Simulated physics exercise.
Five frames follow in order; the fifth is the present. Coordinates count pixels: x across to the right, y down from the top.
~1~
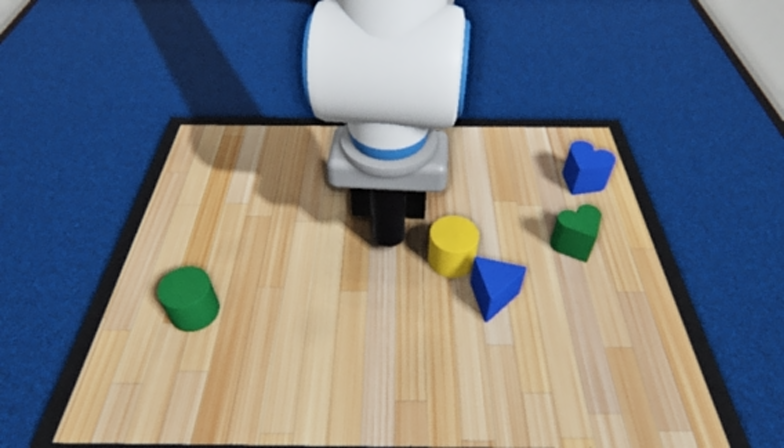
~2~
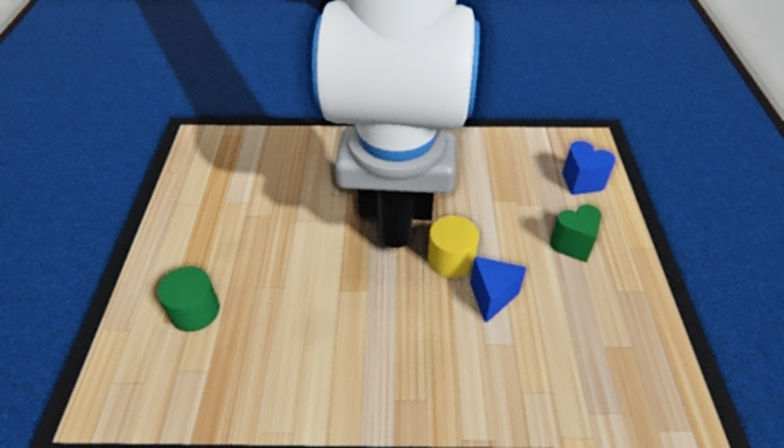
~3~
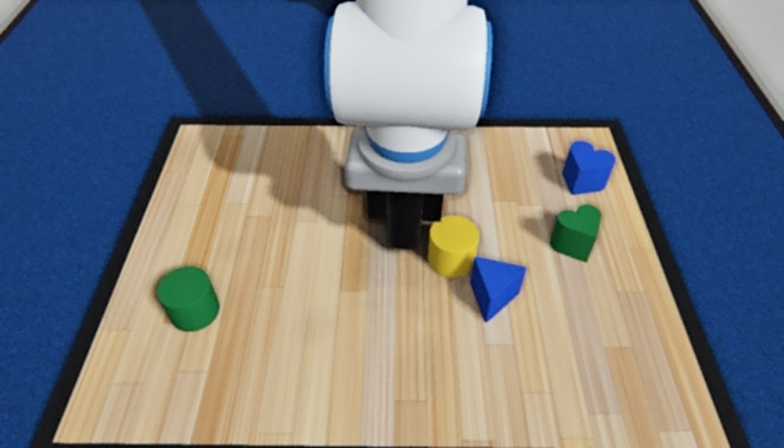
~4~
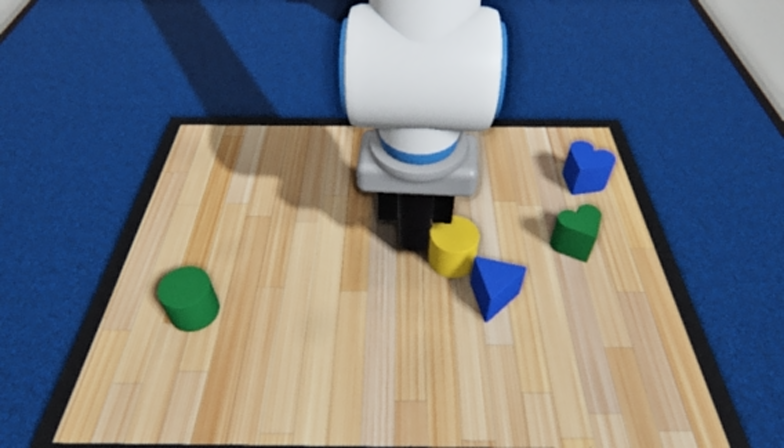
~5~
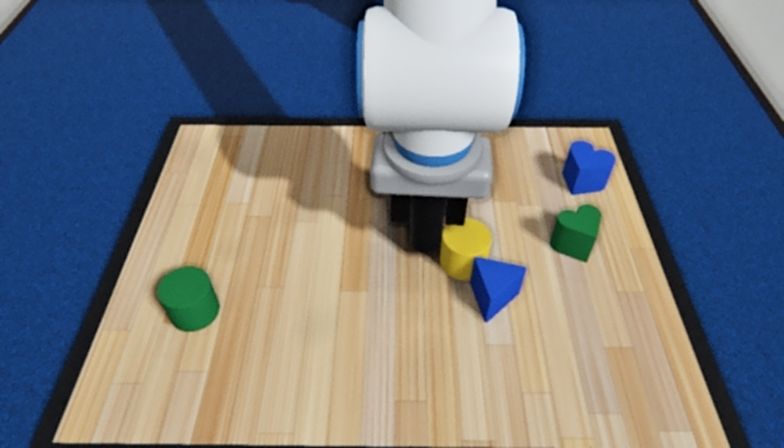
On a wooden board bordered in black, a white robot arm slides its black pusher slowly right among green and blue blocks, then nudges the yellow cylinder slightly right beside the blue triangle, while the other blocks stay still.
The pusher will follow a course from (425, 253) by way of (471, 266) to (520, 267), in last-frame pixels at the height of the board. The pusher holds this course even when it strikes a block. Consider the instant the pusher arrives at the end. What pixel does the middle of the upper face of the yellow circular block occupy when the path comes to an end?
Put as a pixel place, it's (569, 247).
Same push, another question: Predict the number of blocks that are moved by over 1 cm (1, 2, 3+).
I'd say just one block gets shifted by more than about 1 cm.
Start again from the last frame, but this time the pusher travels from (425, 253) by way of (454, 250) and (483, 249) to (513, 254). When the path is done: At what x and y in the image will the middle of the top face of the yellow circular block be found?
I'd say the yellow circular block ends with its top centre at (544, 256).
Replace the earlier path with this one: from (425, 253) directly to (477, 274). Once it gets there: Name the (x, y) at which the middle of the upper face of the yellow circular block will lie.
Its top middle: (523, 245).
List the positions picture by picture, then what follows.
In the first picture, lower end of the pusher at (389, 236), tops of blocks, yellow circular block at (455, 233), blue triangle at (498, 273).
In the second picture, pusher at (396, 237), blocks as before.
In the third picture, pusher at (404, 238), blocks as before.
In the fourth picture, pusher at (414, 240), blocks as before.
In the fifth picture, pusher at (426, 242), yellow circular block at (467, 235), blue triangle at (498, 273).
On the path given first. One third of the way, pusher at (457, 251); yellow circular block at (501, 242).
Two thirds of the way, pusher at (490, 256); yellow circular block at (535, 245).
At the end, pusher at (523, 255); yellow circular block at (569, 247); blue triangle not moved.
